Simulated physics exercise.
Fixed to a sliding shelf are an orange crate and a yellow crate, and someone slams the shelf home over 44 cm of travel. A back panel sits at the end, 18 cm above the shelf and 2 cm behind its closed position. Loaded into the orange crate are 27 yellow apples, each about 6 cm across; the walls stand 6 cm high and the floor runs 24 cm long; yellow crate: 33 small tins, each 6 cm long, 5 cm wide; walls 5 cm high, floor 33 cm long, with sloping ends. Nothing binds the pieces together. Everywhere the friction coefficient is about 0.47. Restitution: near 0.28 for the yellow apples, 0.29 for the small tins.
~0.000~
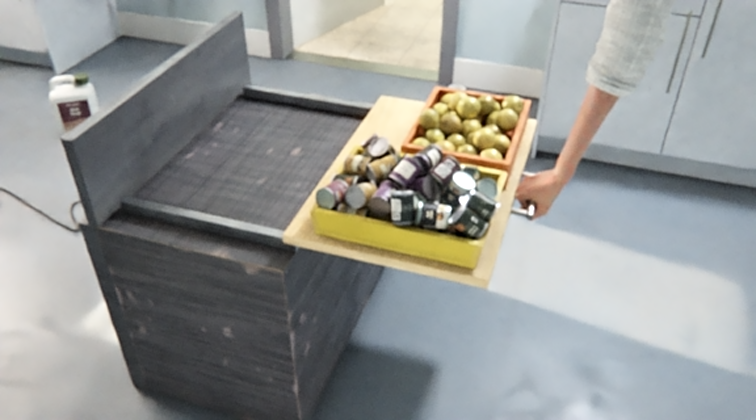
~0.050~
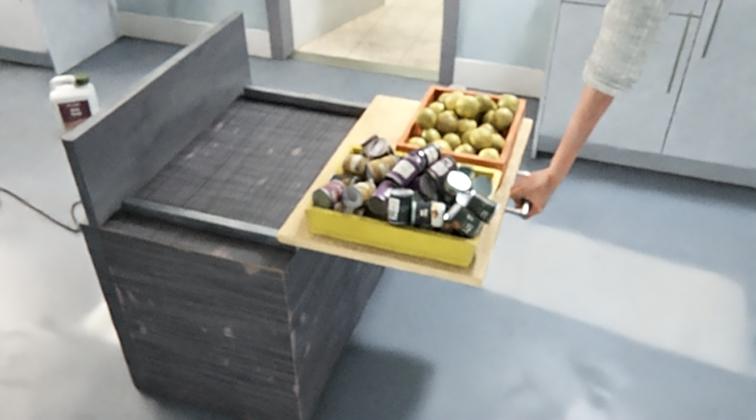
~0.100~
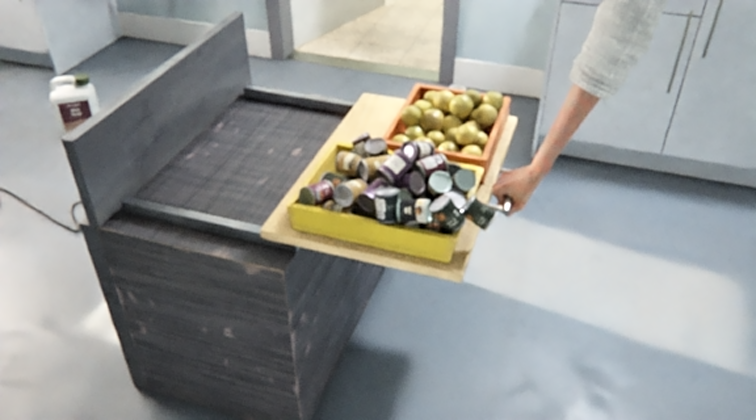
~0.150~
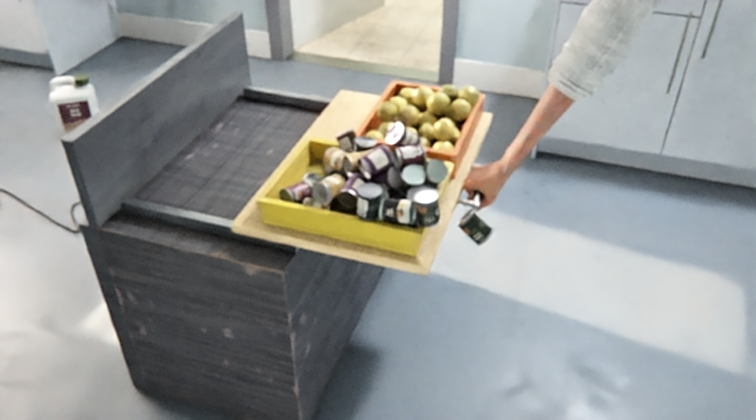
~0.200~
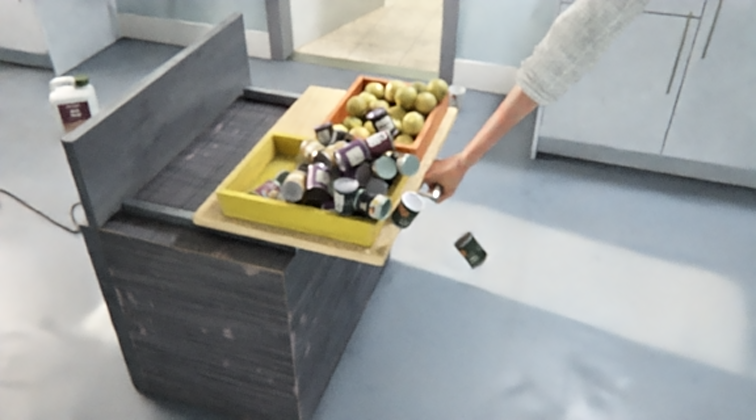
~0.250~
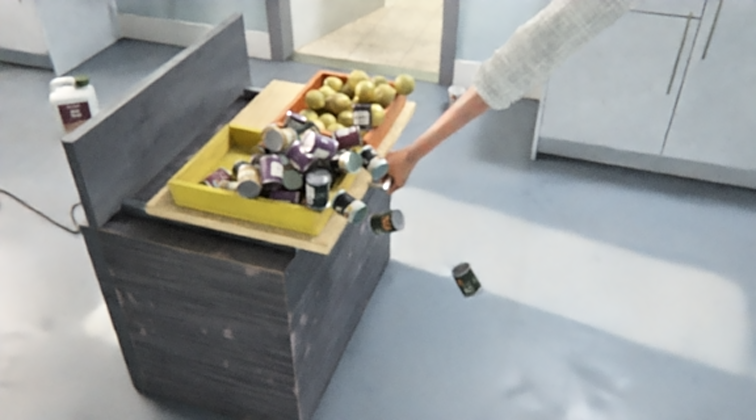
Small tins drop off a loaded shelf as a hand shoves it left into a dark cabinet.
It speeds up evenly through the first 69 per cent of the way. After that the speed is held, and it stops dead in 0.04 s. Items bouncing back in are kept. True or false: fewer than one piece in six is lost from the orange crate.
False.
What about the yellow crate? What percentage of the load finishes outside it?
For the yellow crate, the loss is 45%.
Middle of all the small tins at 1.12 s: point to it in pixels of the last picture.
In the last view, the centre sits near (234, 165).
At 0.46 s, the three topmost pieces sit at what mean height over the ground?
86 cm.
After 0.26 s, the runners reach their end.
After 0.34 s, 2 of 27 out of the orange crate and 6 of 33 out of the yellow crate.
After 0.46 s, 6 of 27 out of the orange crate and 11 of 33 out of the yellow crate.
After 0.68 s, 7 of 27 out of the orange crate and 15 of 33 out of the yellow crate.
Outcome (at 1.12 s), 7 of 27 out of the orange crate and 15 of 33 out of the yellow crate. Asked share, 7 of 27, 26 per cent.
